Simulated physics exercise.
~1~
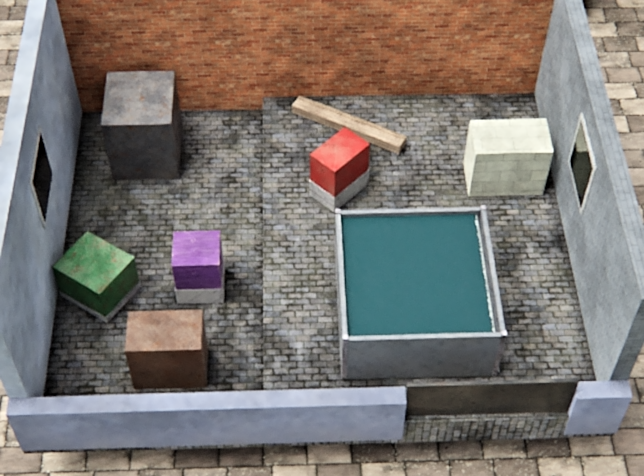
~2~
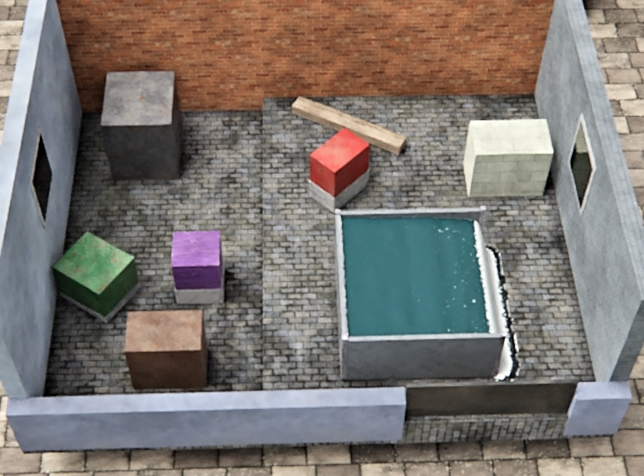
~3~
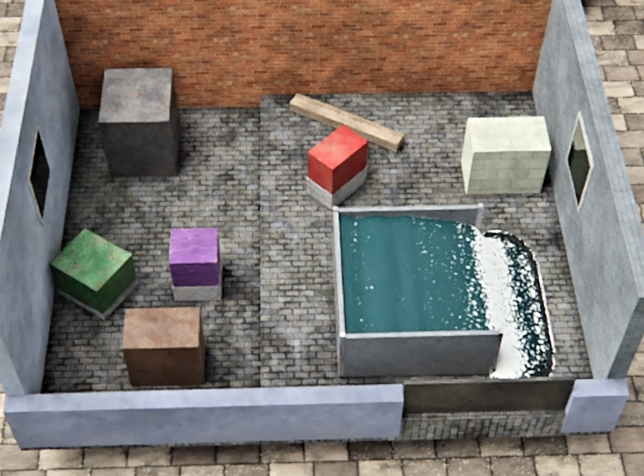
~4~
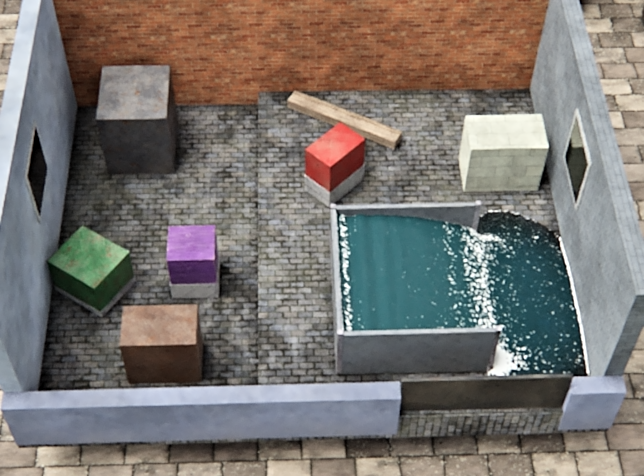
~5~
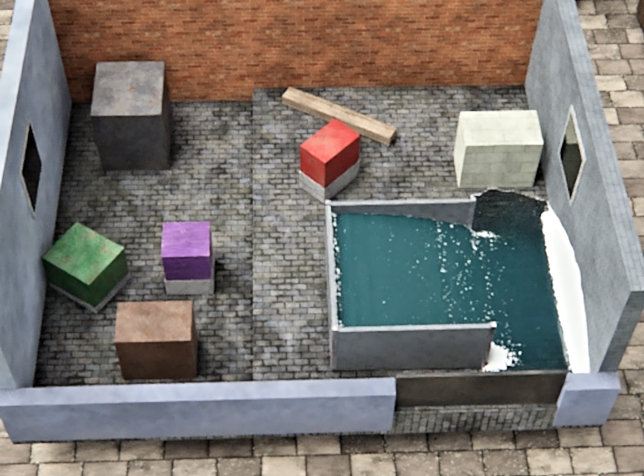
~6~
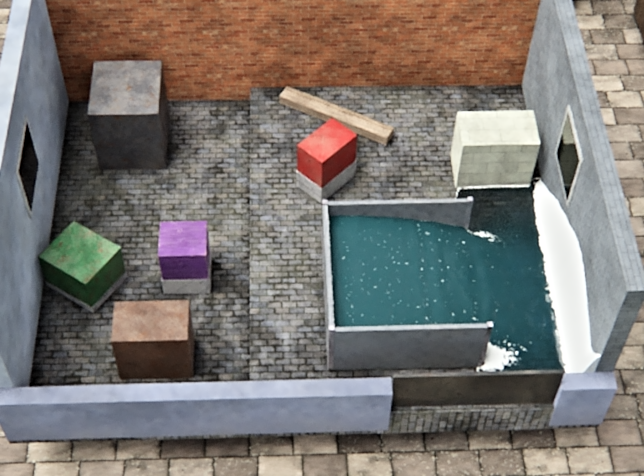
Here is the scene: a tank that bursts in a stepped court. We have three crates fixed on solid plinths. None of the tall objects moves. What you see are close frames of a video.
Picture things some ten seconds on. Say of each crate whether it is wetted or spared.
In order: I expect the red crate to stay untouched; I expect the green crate to be touched by the water; I expect the purple crate to stay untouched.
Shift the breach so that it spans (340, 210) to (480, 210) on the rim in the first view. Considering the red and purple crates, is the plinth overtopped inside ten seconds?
My reading: The red crate ends up wet, the purple crate escapes it.
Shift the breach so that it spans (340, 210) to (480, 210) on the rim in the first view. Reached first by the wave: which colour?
That would be the crate marked red.
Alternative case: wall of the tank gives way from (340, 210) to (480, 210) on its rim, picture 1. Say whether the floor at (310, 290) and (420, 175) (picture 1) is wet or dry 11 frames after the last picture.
Result, in order - parched, waterlogged.
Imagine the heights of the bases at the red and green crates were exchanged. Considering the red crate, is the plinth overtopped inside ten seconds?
The red crate is reached.
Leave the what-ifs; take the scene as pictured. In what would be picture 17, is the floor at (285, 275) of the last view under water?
Answer: No flooding.
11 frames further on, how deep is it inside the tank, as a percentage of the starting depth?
Estimate: Close to 26 %.
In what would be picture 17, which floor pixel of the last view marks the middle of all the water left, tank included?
Near (465, 286).
A moment on, water covers 15 % of the floor; the red crate not reached, the green crate not reached, the purple crate not reached.
Next, water covers 35 % of the floor; the red crate water round its plinth, the green crate not reached, the purple crate not reached.
Then, water covers 65 % of the floor; the red crate water round its plinth, the green crate water round its plinth, the purple crate water round its plinth.
Later, water covers 95 % of the floor; the red crate water round its plinth, the green crate water round its plinth, the purple crate water round its plinth.
In the end, water covers 100 % of the floor; the red crate stayed above the water, the green crate was topped, the purple crate stayed above the water.
